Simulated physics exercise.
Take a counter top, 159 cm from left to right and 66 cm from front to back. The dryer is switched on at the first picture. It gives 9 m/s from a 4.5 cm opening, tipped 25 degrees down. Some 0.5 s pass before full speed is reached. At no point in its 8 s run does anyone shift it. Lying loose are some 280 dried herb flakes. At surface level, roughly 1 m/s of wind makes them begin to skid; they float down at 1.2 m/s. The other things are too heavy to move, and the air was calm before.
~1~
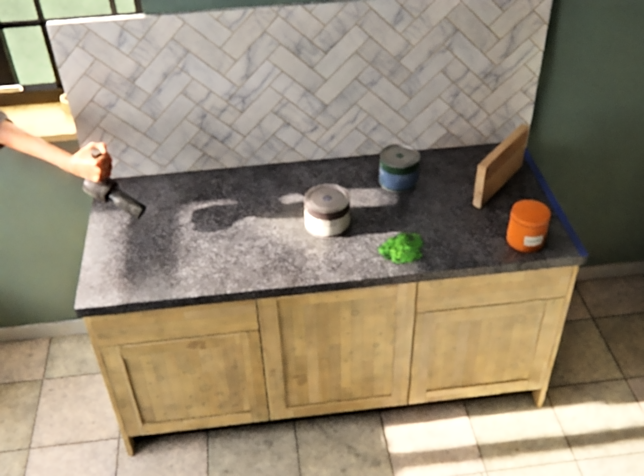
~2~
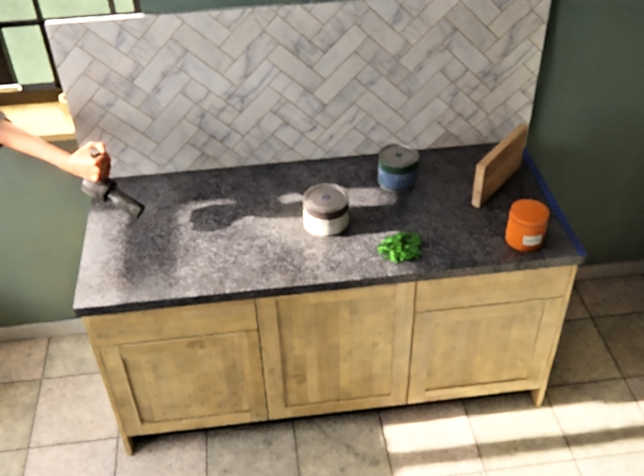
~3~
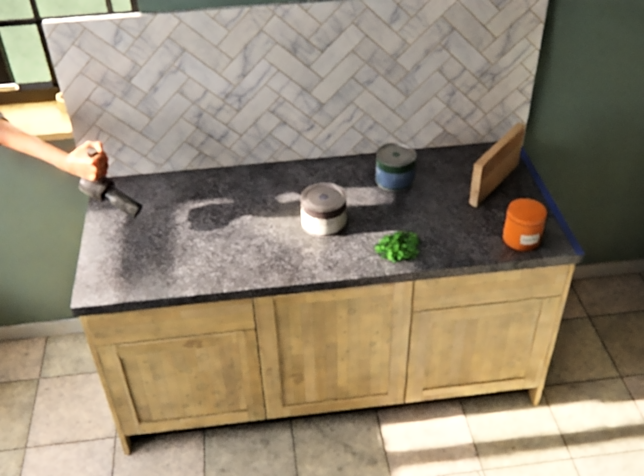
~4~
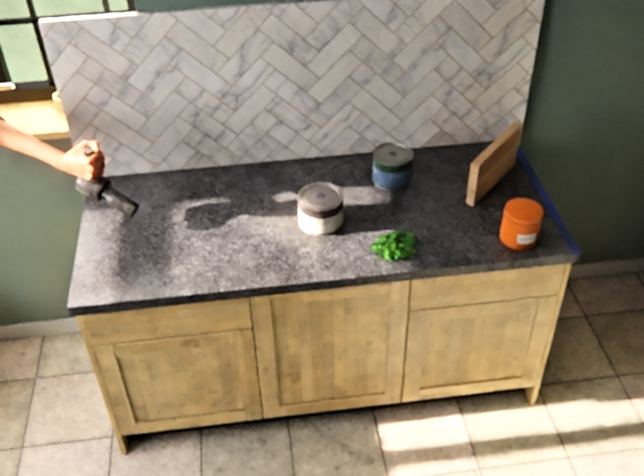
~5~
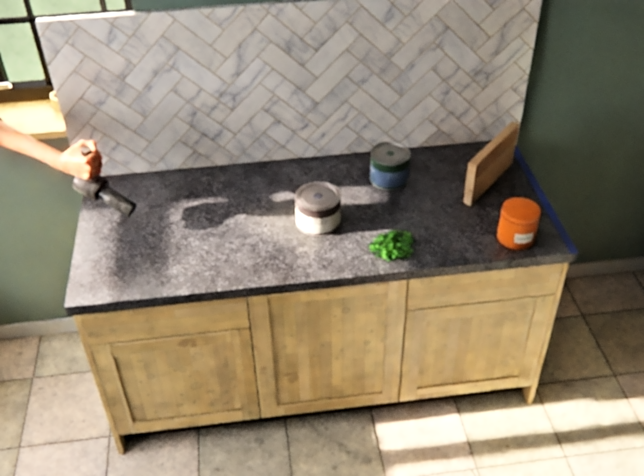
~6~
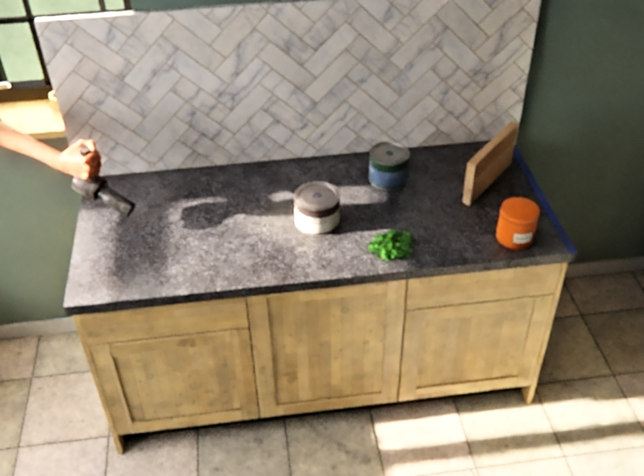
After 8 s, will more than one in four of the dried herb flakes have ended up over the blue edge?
That edge takes no more than a quarter.
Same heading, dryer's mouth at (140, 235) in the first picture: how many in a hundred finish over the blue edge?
That would come to roughly 25 %.
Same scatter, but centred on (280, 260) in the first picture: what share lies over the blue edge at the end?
In that setup it'd be around 0 in a hundred.
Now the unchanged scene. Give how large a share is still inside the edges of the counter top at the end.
Share at the end: Around 30 %.
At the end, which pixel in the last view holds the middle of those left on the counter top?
(515, 247).
Then, 1.2 s after the last picture the count stands so, 0 % are over the blue edge; the middle of those still in play is near (487, 239).
Then, 2.1 s after the last picture the count stands so, 0 % are over the blue edge; the middle of those still in play is near (496, 233).
Then, 4.0 s after the last picture the count stands so, 4 % are over the blue edge; the middle of those still in play is near (504, 225).
Then, 7.6 s after the last picture, at the end, 7 % are over the blue edge; the middle of those still in play is near (515, 247).
